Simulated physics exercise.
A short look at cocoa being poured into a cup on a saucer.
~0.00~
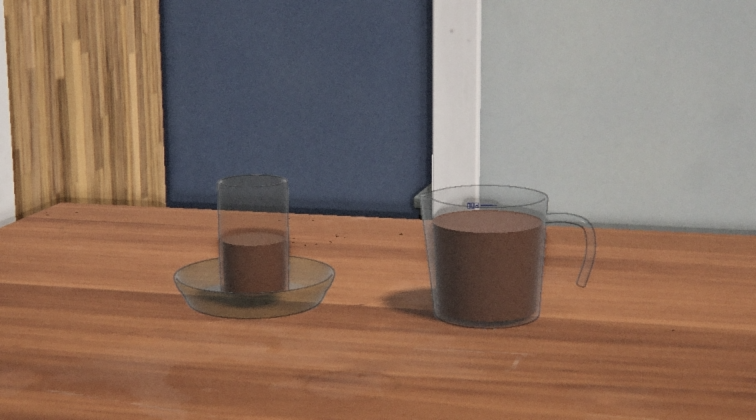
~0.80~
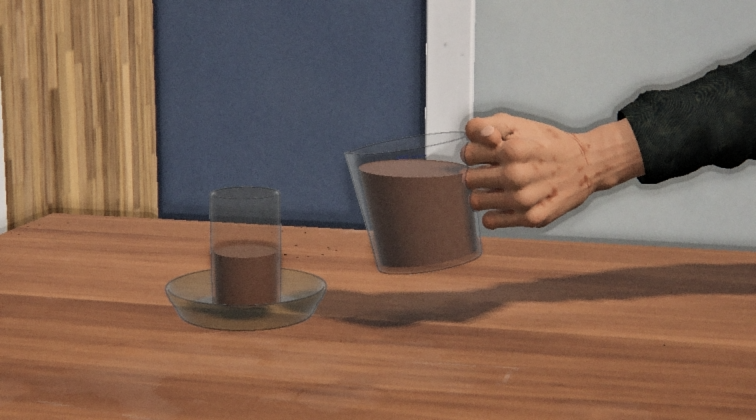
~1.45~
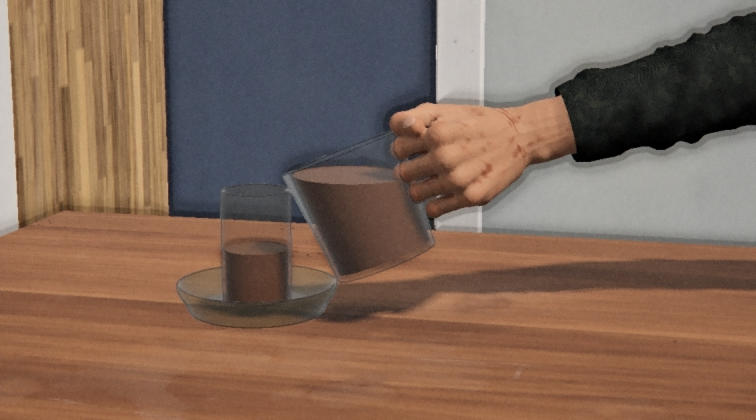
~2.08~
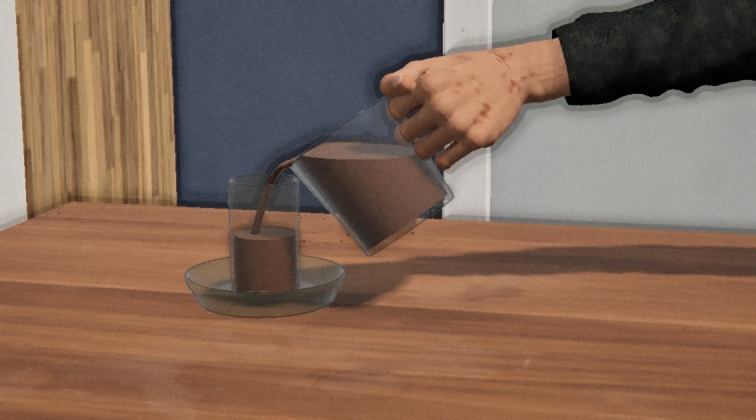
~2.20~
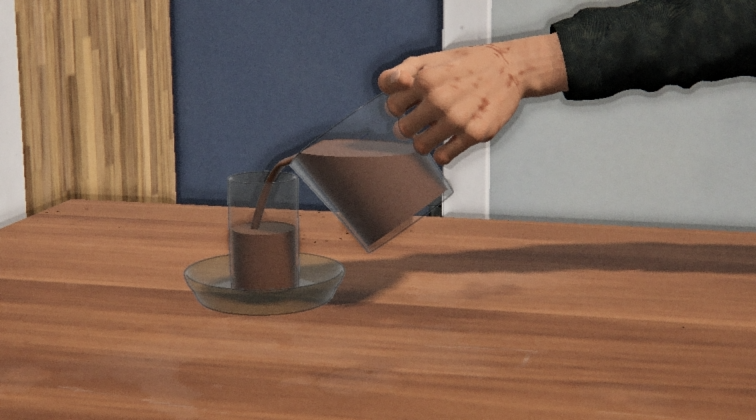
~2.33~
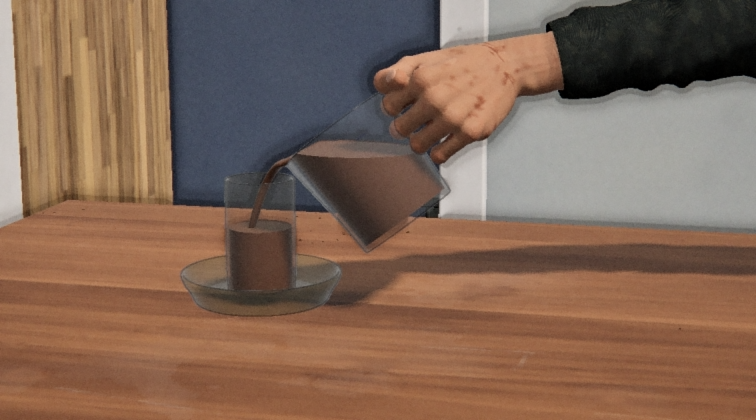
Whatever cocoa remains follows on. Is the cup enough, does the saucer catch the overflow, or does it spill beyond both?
Chances are the saucer will be needed but won't do.
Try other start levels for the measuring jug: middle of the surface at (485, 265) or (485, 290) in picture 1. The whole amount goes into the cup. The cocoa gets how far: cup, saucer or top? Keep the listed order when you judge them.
One after the other: Into the saucer, no farther than the cup.
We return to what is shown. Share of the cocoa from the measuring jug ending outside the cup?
My guess would be close to 70 per cent.
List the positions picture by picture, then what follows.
In the first picture, both stand on the top; measuring jug (488, 251) about three quarters full; cup (254, 234) about half full; saucer (228, 299) dry.
In the second picture, the hand lifts the measuring jug; measuring jug about three quarters full, surface at (416, 170); cup about half full, surface at (246, 252).
In the third picture, the measuring jug is brought over; measuring jug (364, 204) tipped 20° with all of its load; cup (256, 243) about half full.
In the fourth picture, a stream runs into the cup; measuring jug (375, 174) tipped 35° with nearly all of its load; cup about half full, surface at (265, 234).
In the fifth picture, a stream runs into the cup; measuring jug (374, 171) tipped 35° with nearly all of its load; cup (264, 231) about half full.
In the sixth picture, a stream runs into the cup; measuring jug (371, 171) tipped 40° with nearly all of its load; cup about half full, surface at (261, 228); saucer (235, 296) dry.
After 6.7 s, the cup is full to the brim; the saucer is wet, with room to spare.
After 10.0 s, the cup is full to the brim; the saucer is full and running over.
After 13.0 s, the cup is full to the brim; the saucer is full and running over.
